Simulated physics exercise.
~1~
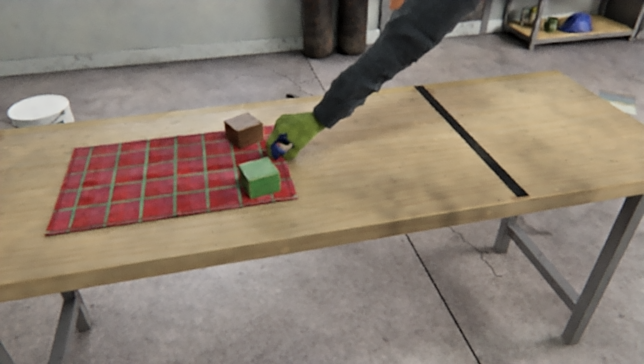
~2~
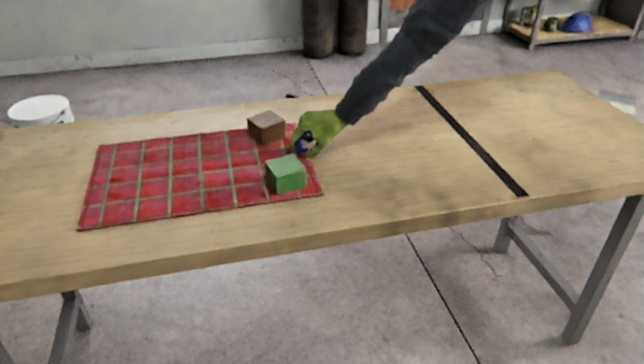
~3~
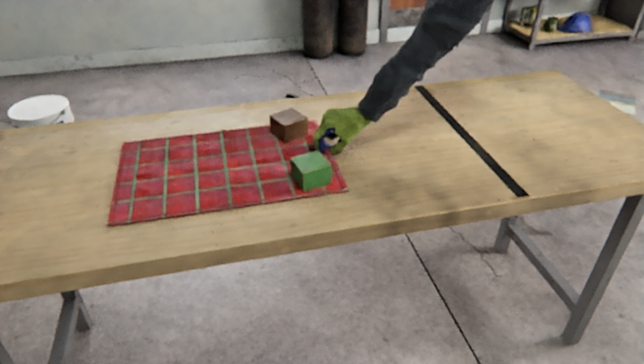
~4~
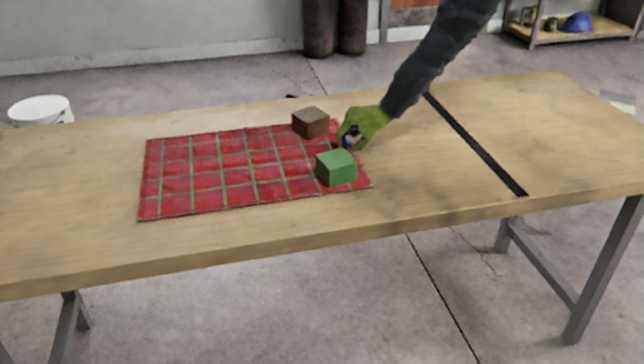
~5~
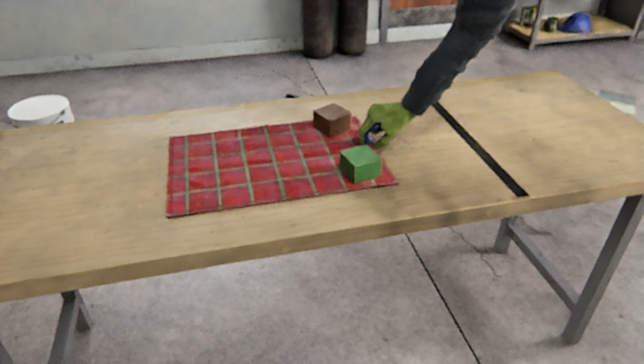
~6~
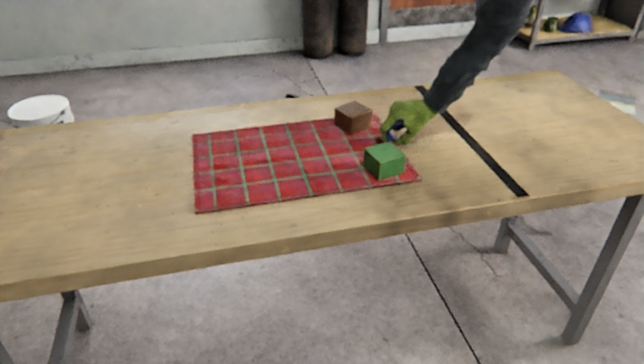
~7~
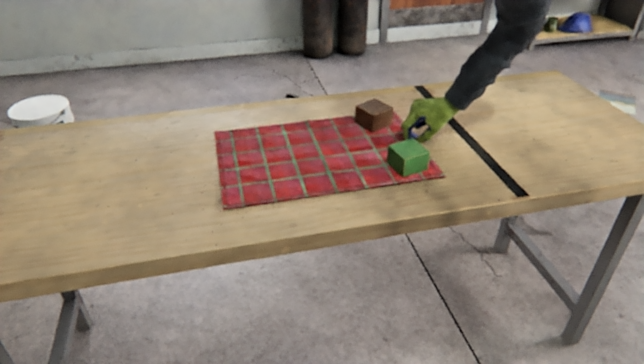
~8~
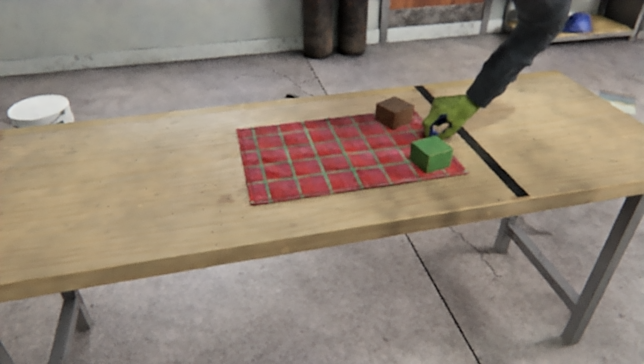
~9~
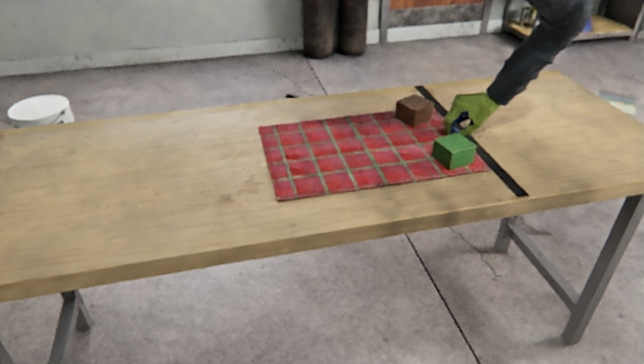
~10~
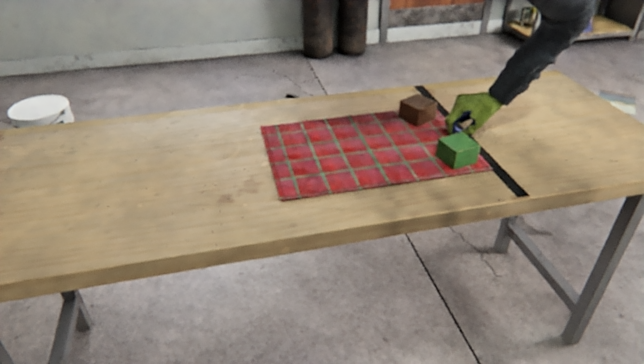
At the start, a green-gloved hand grips the right edge of a red checked cloth on a wooden table, with a brown block and a green block resting near that edge. The hand pulls the cloth steadily to the right, towards a dark strip of tape across the tabletop. Both blocks ride along with it, keeping their places on the fabric. The cloth crosses a good part of the table until its leading edge reaches the tape, where the pull stops. At the end, the cloth lies still, with both blocks still sitting on it and the hand beside them.
